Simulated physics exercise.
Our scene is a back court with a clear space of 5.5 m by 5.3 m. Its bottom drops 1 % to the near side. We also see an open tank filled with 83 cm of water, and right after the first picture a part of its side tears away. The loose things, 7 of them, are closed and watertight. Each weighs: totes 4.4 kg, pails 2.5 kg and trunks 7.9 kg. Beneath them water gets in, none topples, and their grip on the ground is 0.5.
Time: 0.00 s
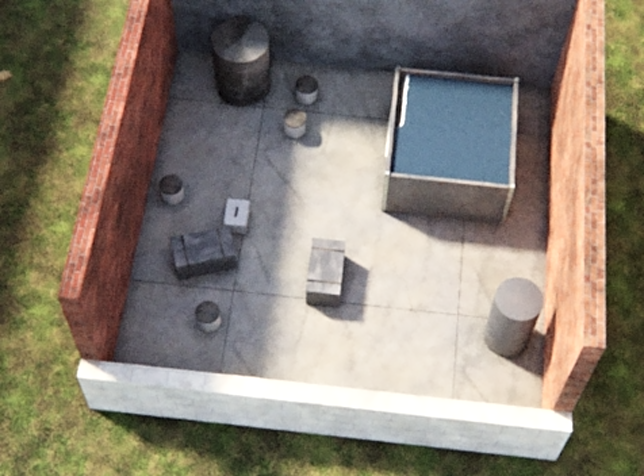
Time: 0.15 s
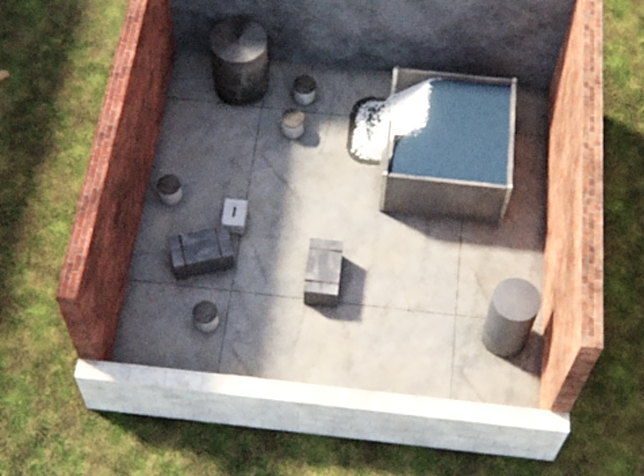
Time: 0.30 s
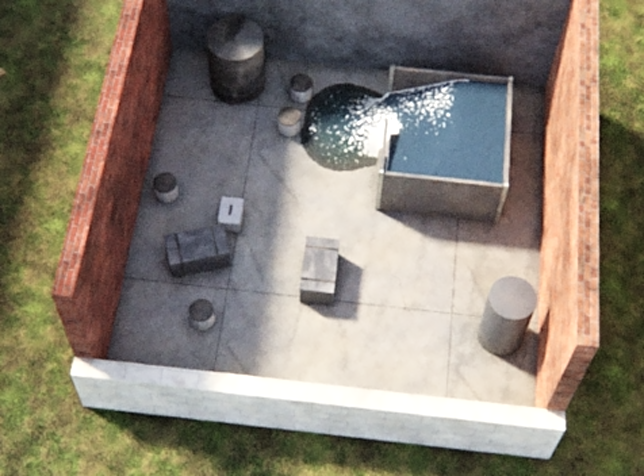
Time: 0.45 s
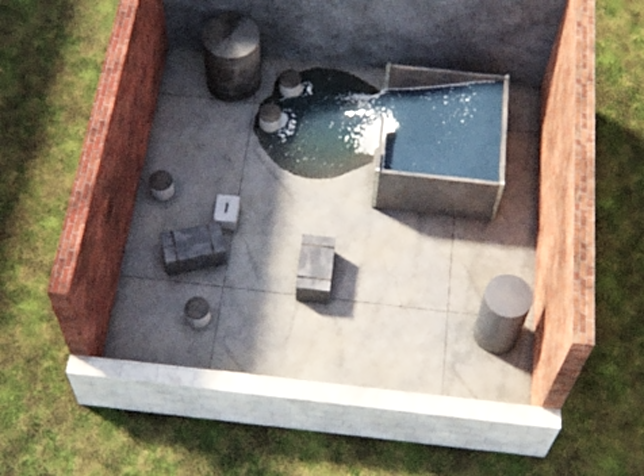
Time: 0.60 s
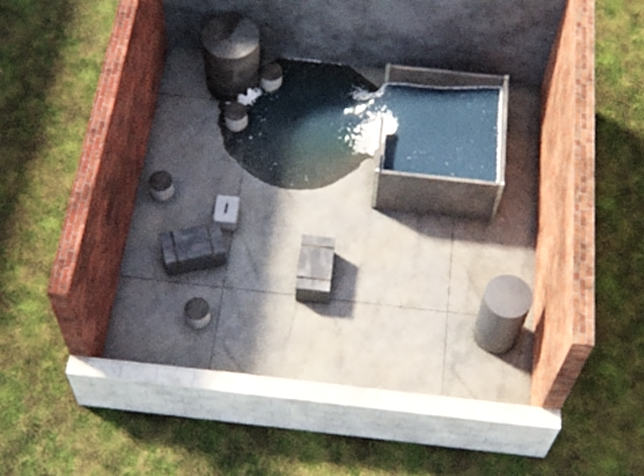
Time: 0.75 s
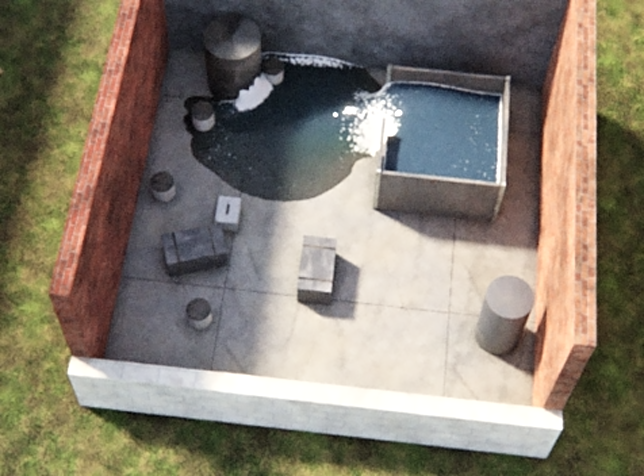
Water bursts through the left side of an open tank in a walled court and spreads leftward across the pale floor in a dark, widening pool. It surrounds two small pails and pushes them left toward a large dark drum, while the trunks and other pails stay still.
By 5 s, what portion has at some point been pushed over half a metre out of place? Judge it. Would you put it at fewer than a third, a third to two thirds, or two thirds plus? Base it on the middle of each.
Highest of the three bands.
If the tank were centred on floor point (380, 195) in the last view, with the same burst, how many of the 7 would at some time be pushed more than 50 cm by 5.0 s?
The answer would then be 6.
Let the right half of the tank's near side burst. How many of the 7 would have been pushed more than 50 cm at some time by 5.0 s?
The answer would then be 3.
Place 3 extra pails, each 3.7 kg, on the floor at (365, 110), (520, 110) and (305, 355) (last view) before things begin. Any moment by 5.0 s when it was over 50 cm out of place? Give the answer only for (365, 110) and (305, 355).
Outcome: Breaks the threshold first, breaks the threshold second.
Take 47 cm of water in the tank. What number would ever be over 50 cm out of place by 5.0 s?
Then it comes to 6.
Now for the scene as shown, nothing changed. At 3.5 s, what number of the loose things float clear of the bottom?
Just then, the number is 6.
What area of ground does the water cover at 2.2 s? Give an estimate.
Wet area: Approx. 14 m2.
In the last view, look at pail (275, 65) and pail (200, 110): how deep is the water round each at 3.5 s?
First roughly 22 cm, second roughly 16 cm.
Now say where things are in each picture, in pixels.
The first picture shows a pail at (295, 118), on the bottom; a pail at (307, 84), on the bottom; 2.6 m2 under water; 0 of 7 have shifted.
The second picture shows a pail at (293, 118) rests on the ground; a pail at (305, 84), on the bottom; water covers 3.2 m2; 0 of 7 have shifted.
The third picture shows a pail at (289, 116) rests on the ground; a pail at (301, 82) rests on the ground; 4.1 m2 under water; 0 of 7 have shifted.
The fourth picture shows a pail at (270, 112) rests on the ground, 22 cm from its start; a pail at (290, 78), on the bottom, 11 cm from its start; 5.1 m2 under water; 2 of 7 have shifted.
The fifth picture shows a pail at (236, 111) rests on the ground, 70 cm from its start; a pail at (271, 71) rests on the ground, 40 cm from its start; 6.4 m2 under water; 2 of 7 have shifted.
The sixth picture shows a pail at (202, 110), on the bottom, 119 cm from its start; a pail at (273, 66), afloat, 44 cm from its start; 7.5 m2 under water; 2 of 7 have shifted.
After 1.1 s 2 of 7 are over 50 cm from their spots; 2 afloat.
After 2.2 s 3 of 7 are over 50 cm from their spots; 3 afloat.
After 3.5 s 5 of 7 are over 50 cm from their spots; 6 afloat.
After 5.0 s 5 of 7 are over 50 cm from their spots, and 6 have been at some point; 5 afloat.
